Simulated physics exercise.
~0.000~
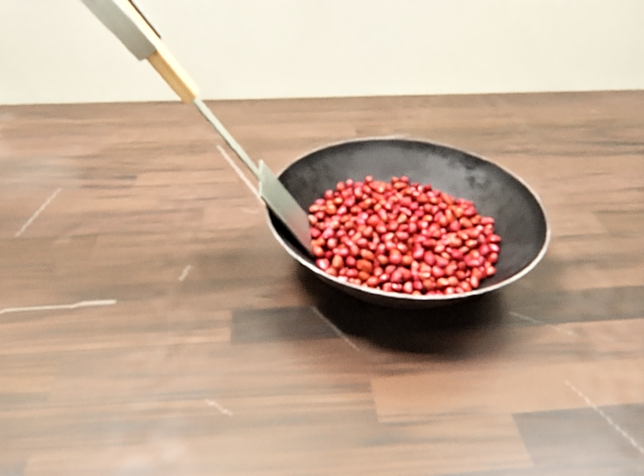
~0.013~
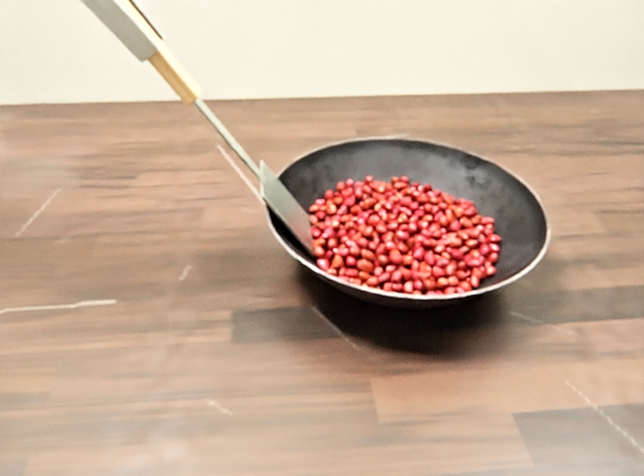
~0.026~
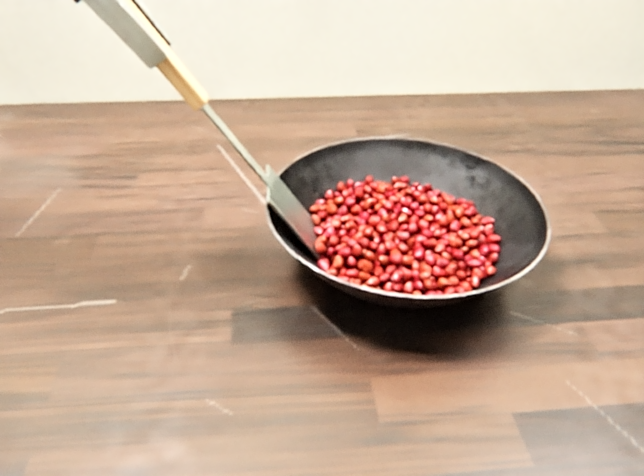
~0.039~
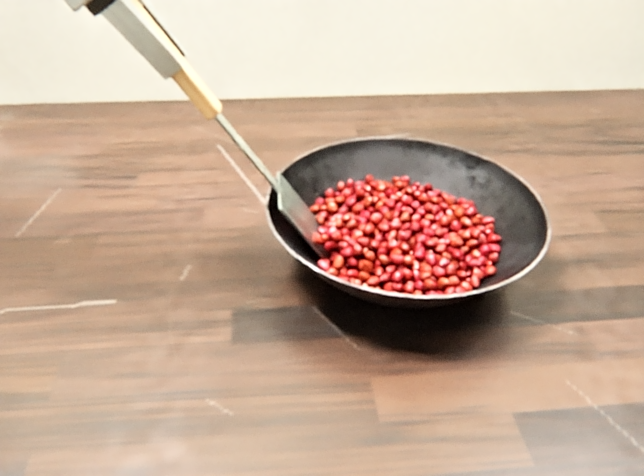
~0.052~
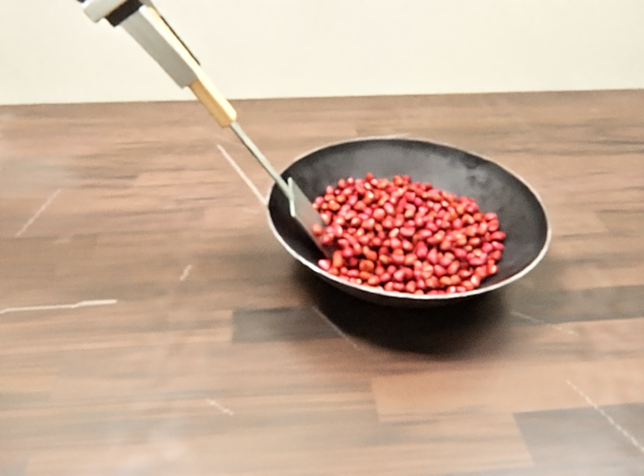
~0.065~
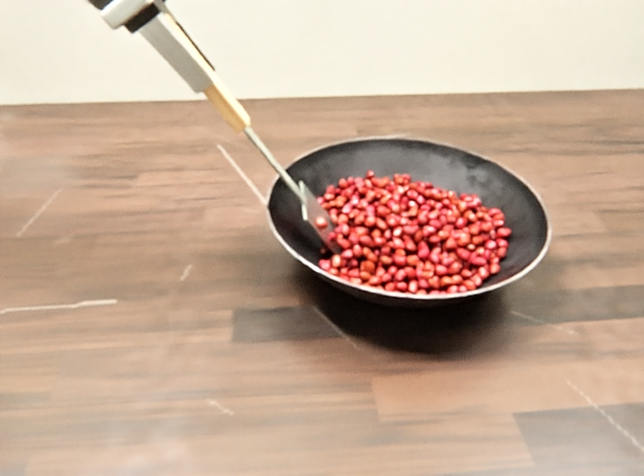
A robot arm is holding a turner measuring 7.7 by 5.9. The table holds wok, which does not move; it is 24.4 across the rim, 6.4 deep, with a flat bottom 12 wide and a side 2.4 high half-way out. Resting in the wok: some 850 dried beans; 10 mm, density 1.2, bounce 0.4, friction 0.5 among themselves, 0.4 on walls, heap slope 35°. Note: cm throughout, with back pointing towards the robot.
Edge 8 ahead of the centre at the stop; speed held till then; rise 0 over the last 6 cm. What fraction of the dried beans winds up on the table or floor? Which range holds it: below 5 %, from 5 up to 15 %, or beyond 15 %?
The range beyond 15 %.
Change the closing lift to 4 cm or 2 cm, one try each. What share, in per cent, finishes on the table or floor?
25 and 30 %.
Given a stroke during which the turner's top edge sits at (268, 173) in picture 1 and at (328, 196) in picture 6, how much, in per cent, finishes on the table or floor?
Roughly 40 percent ends up there.
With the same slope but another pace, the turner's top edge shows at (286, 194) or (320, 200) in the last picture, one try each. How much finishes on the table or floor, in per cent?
Roughly 10 per cent, then roughly 40 per cent.
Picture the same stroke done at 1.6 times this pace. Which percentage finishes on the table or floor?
Roughly 40 percent ends on the table or floor.
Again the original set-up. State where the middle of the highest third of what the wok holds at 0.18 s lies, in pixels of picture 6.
Around (463, 209).
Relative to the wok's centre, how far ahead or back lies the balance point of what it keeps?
Ahead of centre, near 2.5 centimetres.
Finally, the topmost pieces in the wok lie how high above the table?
Close to 7.0 centimetres high.
By 0.12 s, sloping 57°, highest piece 8 above the table; 849 in the wok.
By 0.18 s, sloping 57°, highest piece 11 above the table; 847 in the wok, 2 on the blade or in flight.
By 0.41 s, sloping 57°, highest piece 8 above the table; 636 in the wok, 138 on the table or floor, 75 on the blade or in flight.
By 1.46 s, sloping 57°, highest piece 6 above the table; 636 in the wok, 213 on the table or floor.
Final count, 636 in the wok, 213 on the table or floor. That is 25 % on the table or floor.
